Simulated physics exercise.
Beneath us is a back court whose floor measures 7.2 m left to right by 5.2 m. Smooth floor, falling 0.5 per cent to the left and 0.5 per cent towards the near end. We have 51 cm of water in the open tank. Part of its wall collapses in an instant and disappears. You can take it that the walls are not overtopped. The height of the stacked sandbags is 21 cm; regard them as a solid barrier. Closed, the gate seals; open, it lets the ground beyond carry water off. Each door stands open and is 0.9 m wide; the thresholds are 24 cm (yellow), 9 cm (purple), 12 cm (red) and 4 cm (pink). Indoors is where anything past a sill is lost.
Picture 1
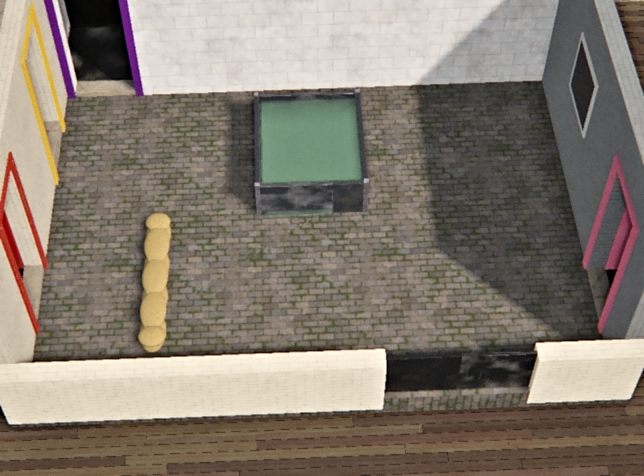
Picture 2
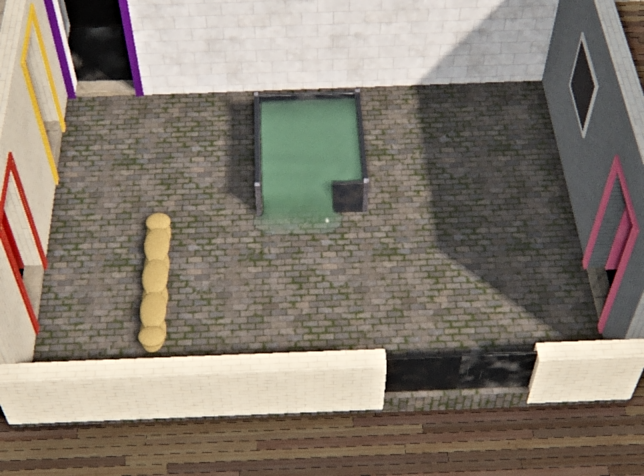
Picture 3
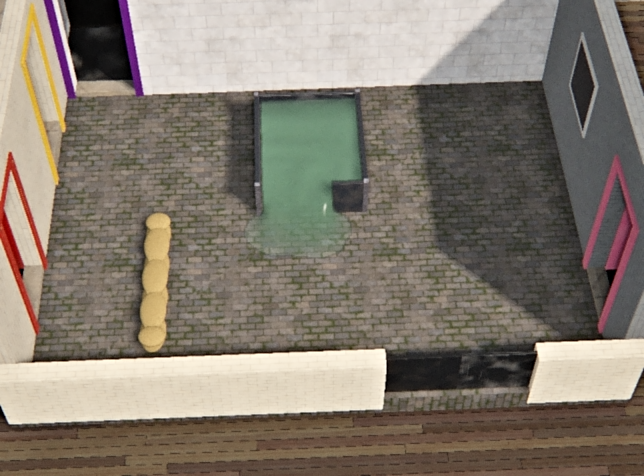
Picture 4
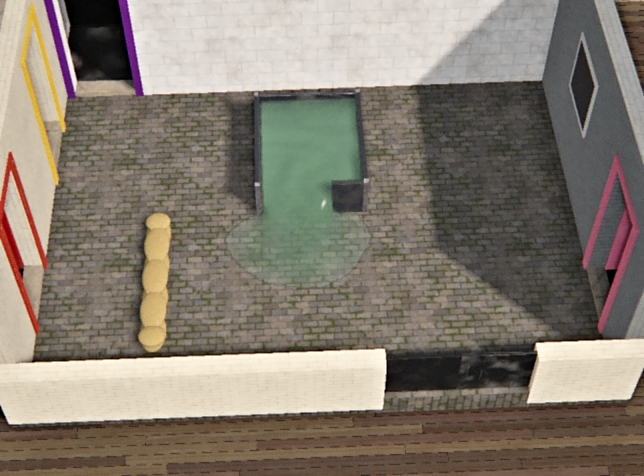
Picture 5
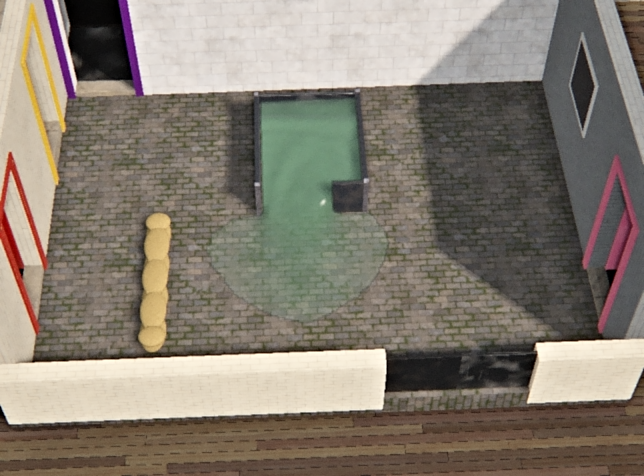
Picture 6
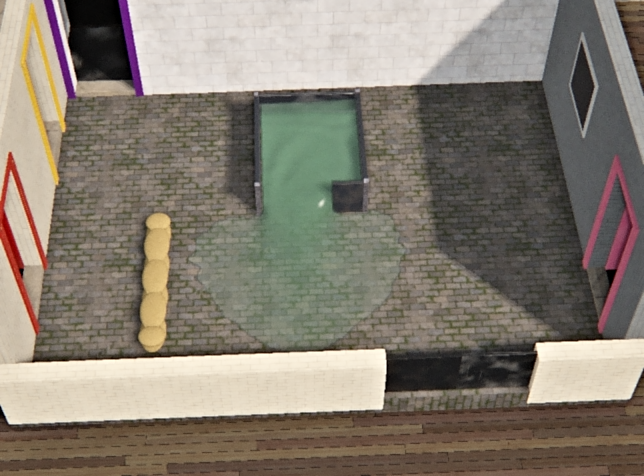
In the video, part of the near wall of an open tank of green water disappears in a paved court, and water pours through the gap, spreading toward the viewer in a widening, rounded sheet beside a row of sandbags.
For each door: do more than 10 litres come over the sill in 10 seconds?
At the yellow door the water let in will remain short of the limit; at the purple door the water let in will remain short of the limit; at the red door the water let in will remain short of the limit; at the pink door the water let in will surpass the limit.
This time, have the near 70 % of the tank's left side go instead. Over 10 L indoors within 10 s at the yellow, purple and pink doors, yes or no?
Then it goes yellow fine, purple too high, pink fine.
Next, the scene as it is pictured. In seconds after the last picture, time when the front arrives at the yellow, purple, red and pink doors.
Yellow: 3.8 s; purple: 5.0 s; red: 2.2 s; pink: 2.6 s.
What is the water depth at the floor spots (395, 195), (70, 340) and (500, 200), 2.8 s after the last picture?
Reading - approx. 0 / 5 / 0 cm.
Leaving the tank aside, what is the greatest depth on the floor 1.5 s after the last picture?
Up to near 26 cm.
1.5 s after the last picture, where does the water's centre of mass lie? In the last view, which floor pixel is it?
Its balance point sits around (294, 261).
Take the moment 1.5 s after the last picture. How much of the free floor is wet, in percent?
Covered: Roughly 25 %.
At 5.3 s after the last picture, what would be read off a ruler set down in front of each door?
Centimetres: Yellow 2 / purple 3 / red 5 / pink 6.
Then, 0.7 s after the last picture water covers 20 % of the floor and is deepest (24 cm) near (288, 225); yellow door not reached, purple door not reached, red door not reached, pink door not reached.
Then, 1.5 s after the last picture water covers 25 % of the floor and is deepest (26 cm) near (191, 389); yellow door not reached, purple door not reached, red door not reached, pink door not reached.
Then, 2.8 s after the last picture water covers 35 % of the floor and is deepest (18 cm) near (29, 396); yellow door not reached, purple door not reached, red door 8 cm at the sill, 0 L in, pink door 5 cm at the sill, 0 L in.
Then, 5.3 s after the last picture water covers 65 % of the floor and is deepest (10 cm) near (29, 396); yellow door 2 cm at the sill, 0 L in, purple door 3 cm at the sill, 0 L in, red door 5 cm at the sill, 0 L in, pink door 6 cm at the sill, 17 L in.
Then, 9.3 s after the last picture water covers 95 % of the floor and is deepest (6 cm) near (29, 396); yellow door 5 cm at the sill, 0 L in, purple door 5 cm at the sill, 0 L in, red door 4 cm at the sill, 0 L in, pink door 4 cm at the sill, 27 L in.
